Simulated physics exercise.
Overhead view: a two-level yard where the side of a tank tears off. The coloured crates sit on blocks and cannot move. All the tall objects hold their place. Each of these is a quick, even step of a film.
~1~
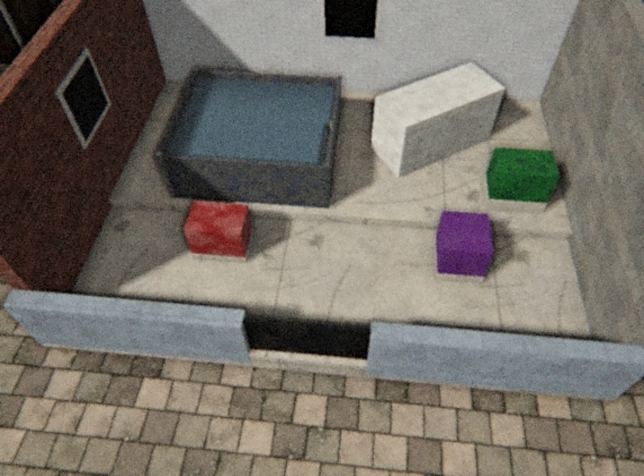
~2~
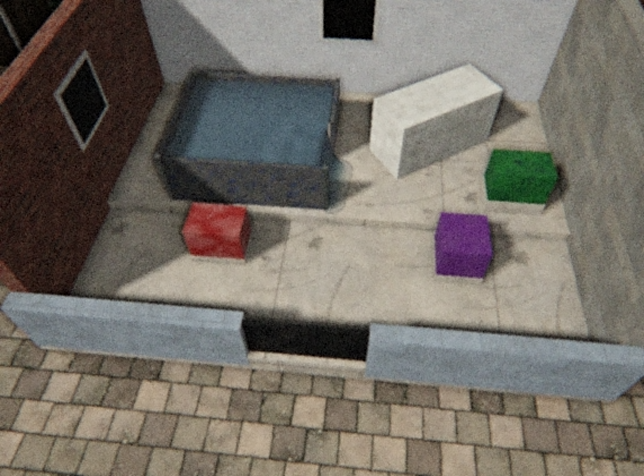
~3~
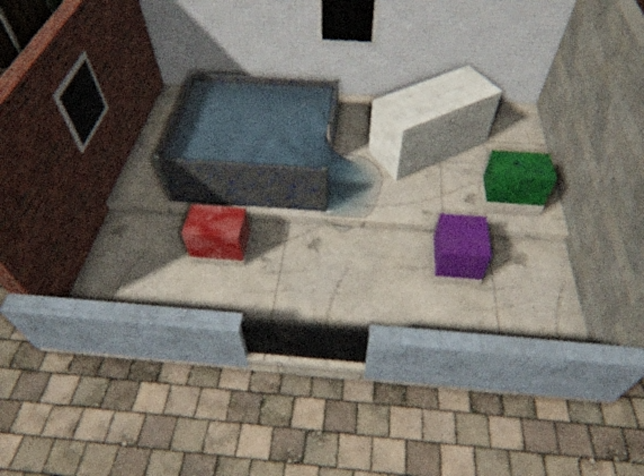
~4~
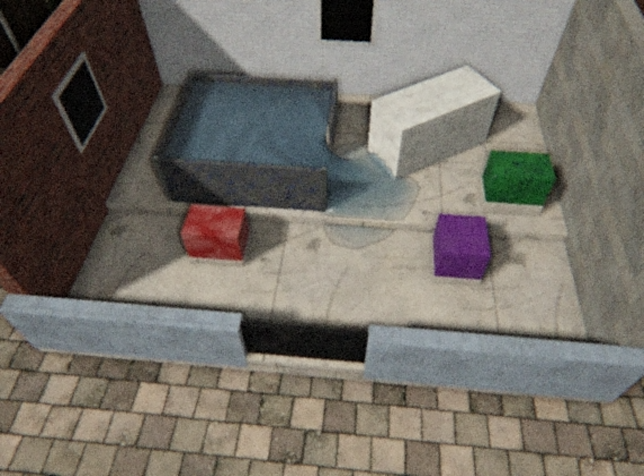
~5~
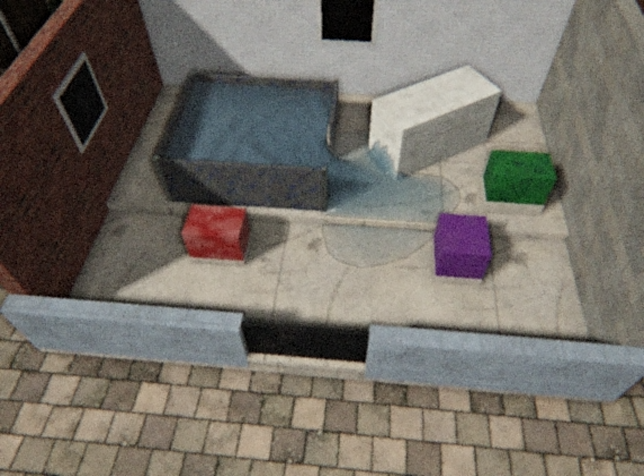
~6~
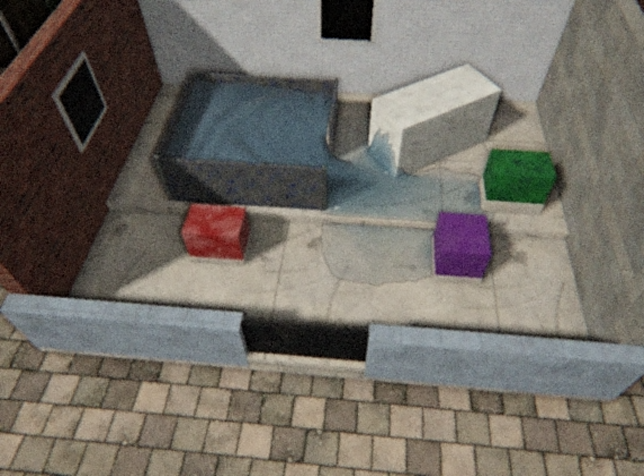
The clip opens on a walled yard seen from above, with a dark tank of still water, a long white block, and red, green and purple boxes. Water pours from the tank's right side, spreads rightward across the paving and over a low step, reaching the white block and the purple box.
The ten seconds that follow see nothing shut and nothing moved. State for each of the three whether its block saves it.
The purple crate will be caught by the water; the green crate will be caught by the water; the red crate will be caught by the water.
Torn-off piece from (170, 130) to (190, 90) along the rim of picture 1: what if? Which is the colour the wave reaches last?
Last: The green-painted one.
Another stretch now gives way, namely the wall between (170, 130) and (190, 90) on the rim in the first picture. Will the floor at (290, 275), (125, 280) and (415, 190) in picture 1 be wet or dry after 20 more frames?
Those three places would be soaking, soaking and still unsoaked, in that order.
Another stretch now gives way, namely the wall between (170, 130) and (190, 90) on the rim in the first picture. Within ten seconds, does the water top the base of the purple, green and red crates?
I'd expect the purple crate goes wet, the green crate remains untouched, and the red crate goes wet.
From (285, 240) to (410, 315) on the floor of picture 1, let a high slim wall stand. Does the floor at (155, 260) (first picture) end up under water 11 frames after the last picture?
My call: Spared.
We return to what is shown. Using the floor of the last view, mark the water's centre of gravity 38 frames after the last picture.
I'd put it at around (340, 204).
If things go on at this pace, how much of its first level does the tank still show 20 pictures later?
About 46 per cent.
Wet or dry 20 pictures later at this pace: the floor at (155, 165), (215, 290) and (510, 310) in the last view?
Point one left clear, point two sodden, point three sodden.
A moment on, water covers 30 % of the floor; the purple crate water round its plinth, the green crate water round its plinth, the red crate not reached.
Next, water covers 45 % of the floor; the purple crate water round its plinth, the green crate water round its plinth, the red crate not reached.
Then, water covers 70 % of the floor; the purple crate water round its plinth, the green crate water round its plinth, the red crate water round its plinth.
Later, water covers 90 % of the floor; the purple crate water round its plinth, the green crate water round its plinth, the red crate water round its plinth.
In the end, water covers 100 % of the floor; the purple crate was topped, the green crate was topped, the red crate was topped.
